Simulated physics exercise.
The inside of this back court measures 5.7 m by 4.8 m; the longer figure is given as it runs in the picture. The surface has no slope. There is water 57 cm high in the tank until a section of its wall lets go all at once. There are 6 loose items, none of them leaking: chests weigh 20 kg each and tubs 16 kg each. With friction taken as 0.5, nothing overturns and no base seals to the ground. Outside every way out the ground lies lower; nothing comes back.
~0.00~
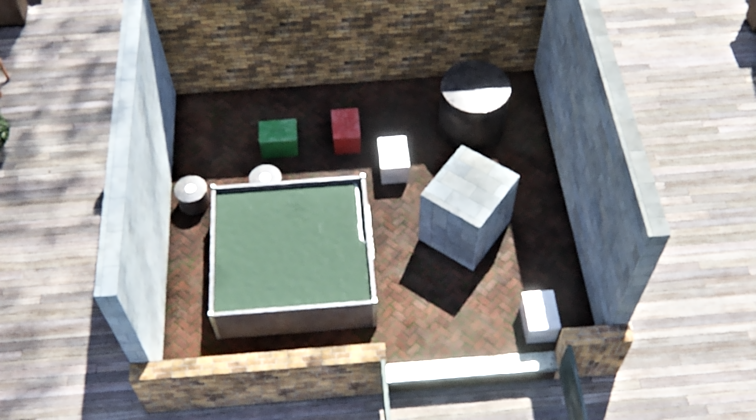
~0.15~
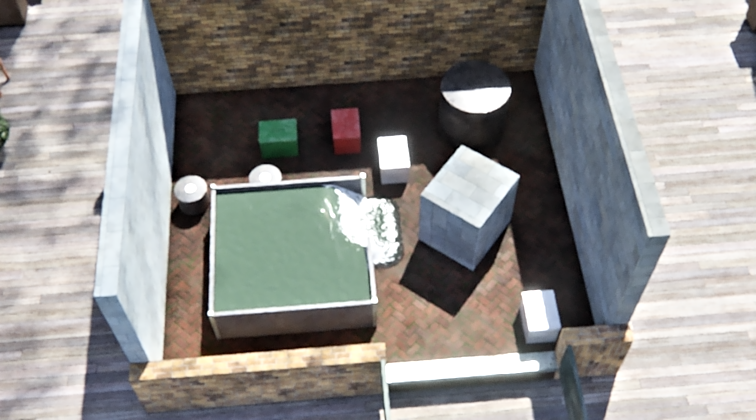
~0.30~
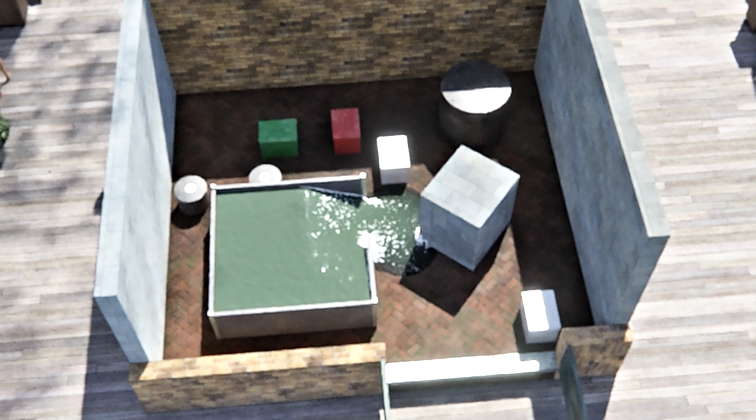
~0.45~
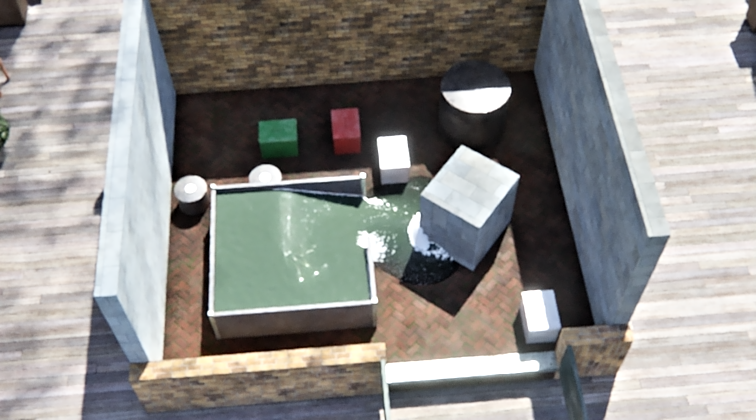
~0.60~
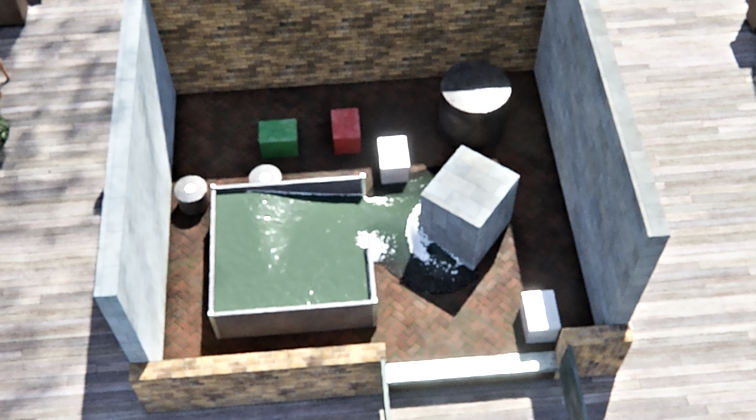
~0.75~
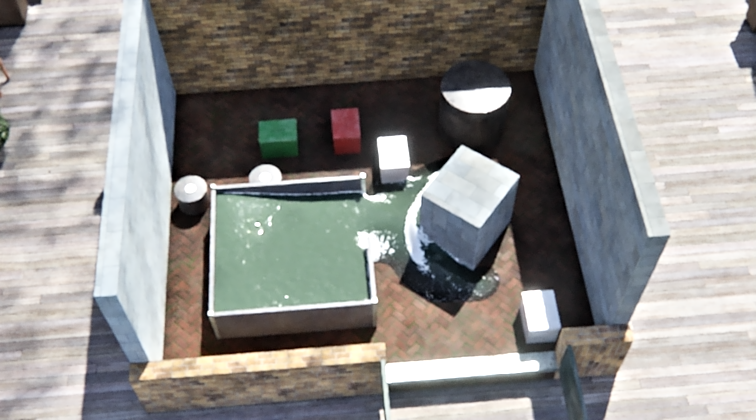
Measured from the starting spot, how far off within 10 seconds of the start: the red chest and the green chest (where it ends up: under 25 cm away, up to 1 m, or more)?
In order: Chances are the red chest won't really stir. Chances are the green chest won't really stir.
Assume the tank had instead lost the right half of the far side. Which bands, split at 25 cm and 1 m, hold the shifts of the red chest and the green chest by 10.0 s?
If so, the red chest is washed away, the green chest shifts a bit.
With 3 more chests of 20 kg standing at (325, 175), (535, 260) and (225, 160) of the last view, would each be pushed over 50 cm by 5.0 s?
First inside the limit, then inside the limit, then inside the limit.
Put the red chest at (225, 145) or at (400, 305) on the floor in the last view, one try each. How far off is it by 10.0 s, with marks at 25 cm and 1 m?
First it remains in place, then it remains in place.
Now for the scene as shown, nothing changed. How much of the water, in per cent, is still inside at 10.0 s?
Around 74 % of the water.
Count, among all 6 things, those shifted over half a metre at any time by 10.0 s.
The tally stands at 1.
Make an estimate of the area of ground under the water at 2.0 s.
I'd put it close to 14 m2.
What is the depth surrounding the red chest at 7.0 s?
I'd put it at about 3 cm.
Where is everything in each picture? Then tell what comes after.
In the first frame, the red chest at (346, 123), on the bottom; the green chest at (278, 131), on the bottom; 3.8 m2 under water; 0 of 6 have shifted.
In the second frame, the red chest at (346, 123), on the bottom; the green chest at (278, 131), on the bottom; water covers 4.3 m2; 0 of 6 have shifted.
In the third frame, the red chest at (346, 123), on the bottom; the green chest at (278, 131), on the bottom; water covers 4.9 m2; 0 of 6 have shifted.
In the fourth frame, the red chest at (346, 123), on the bottom; the green chest at (278, 131), on the bottom; water covers 5.4 m2; 0 of 6 have shifted.
In the fifth frame, the red chest at (346, 123), on the bottom; the green chest at (278, 131), on the bottom; water covers 5.7 m2; 0 of 6 have shifted.
In the sixth frame, the red chest at (346, 123) rests on the ground; the green chest at (278, 131) rests on the ground; water covers 6.2 m2; 0 of 6 have shifted.
After 2.0 s the red chest is near (346, 123), 0.0 m from its start, aground; the green chest is near (278, 131), 0.0 m from its start, aground; 0 of 6 are out; 0 afloat.
After 4.5 s the red chest is near (346, 123), 0.0 m from its start, aground; the green chest is near (278, 131), 0.0 m from its start, aground; 0 of 6 are out; 0 afloat.
After 7.0 s the red chest is near (346, 123), 0.0 m from its start, aground; the green chest is near (278, 131), 0.0 m from its start, aground; 0 of 6 are out; 0 afloat.
After 10.0 s the red chest is near (346, 123), 0.0 m from its start, aground; the green chest is near (278, 131), 0.0 m from its start, aground; 0 of 6 are out; 0 afloat.
